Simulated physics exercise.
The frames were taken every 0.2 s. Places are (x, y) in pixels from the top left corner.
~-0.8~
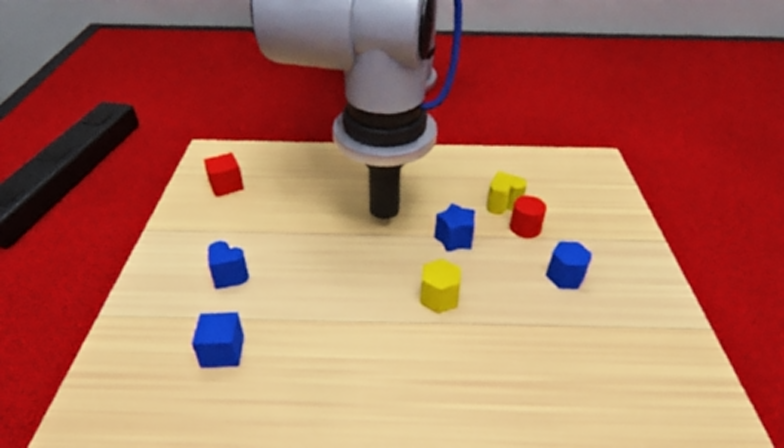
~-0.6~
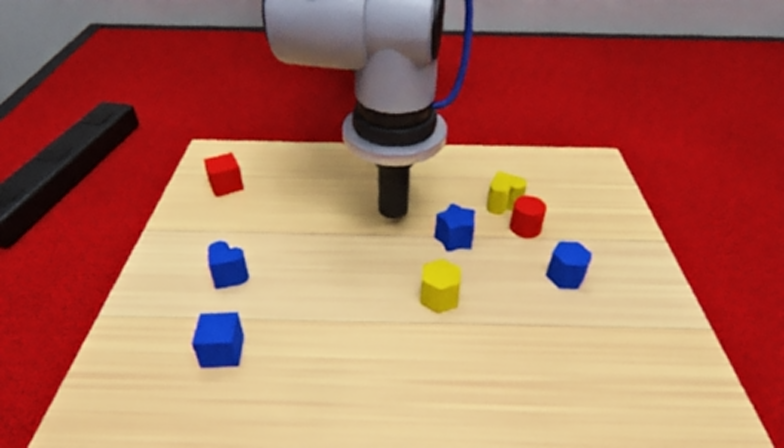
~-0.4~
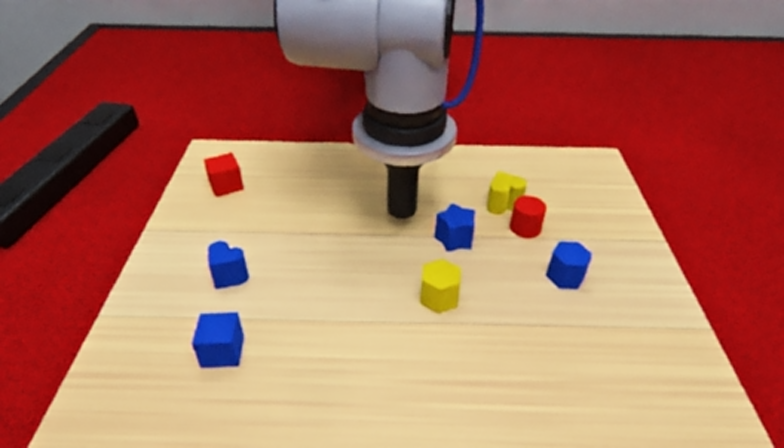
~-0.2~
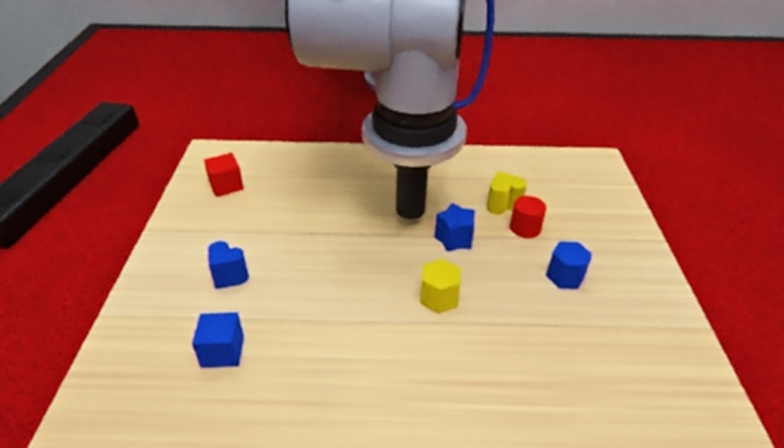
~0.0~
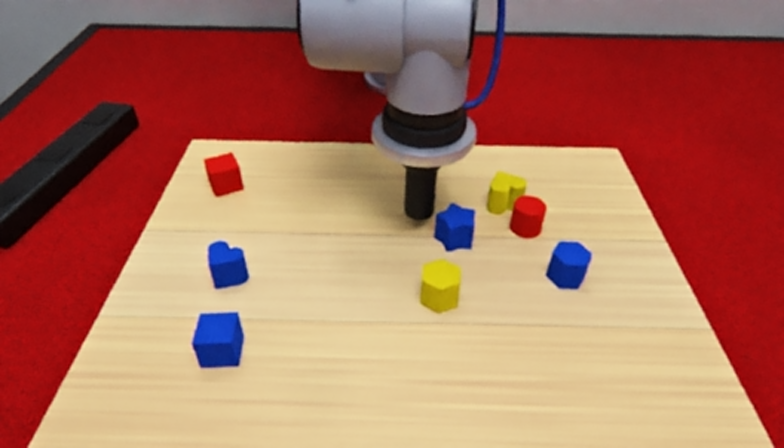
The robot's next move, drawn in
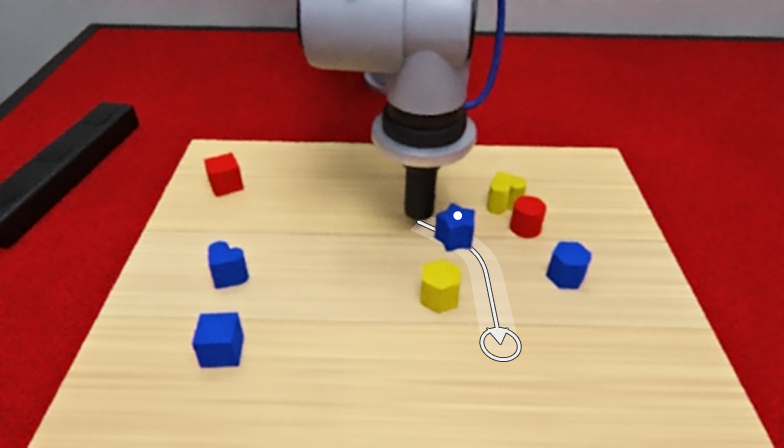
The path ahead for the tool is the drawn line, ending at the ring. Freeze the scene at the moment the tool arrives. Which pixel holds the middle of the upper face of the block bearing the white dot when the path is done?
Most likely (526, 257).
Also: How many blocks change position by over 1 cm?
Count: 1.
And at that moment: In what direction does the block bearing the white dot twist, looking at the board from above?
Its rotation is counterclockwise.
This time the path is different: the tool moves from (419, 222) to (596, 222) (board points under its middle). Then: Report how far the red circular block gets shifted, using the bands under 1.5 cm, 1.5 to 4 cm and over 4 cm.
It will fall in the top band, over 4 cm.
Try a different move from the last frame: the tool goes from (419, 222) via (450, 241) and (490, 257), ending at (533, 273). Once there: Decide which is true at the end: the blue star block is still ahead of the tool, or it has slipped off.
I'd say it is still being pushed.
Path on the board, from (419, 222) through (468, 247) and (490, 290) to (501, 344); the dot is on the blue star block.
The first path, step by step. One third of the way, tool at (470, 236); blue star block at (500, 236).
Two thirds of the way, tool at (492, 280); blue star block at (527, 257), turned 55° anticlockwise.
At the end, tool at (503, 333); yellow hexagon in place; blue star block at (527, 257), turned 55° anticlockwise.
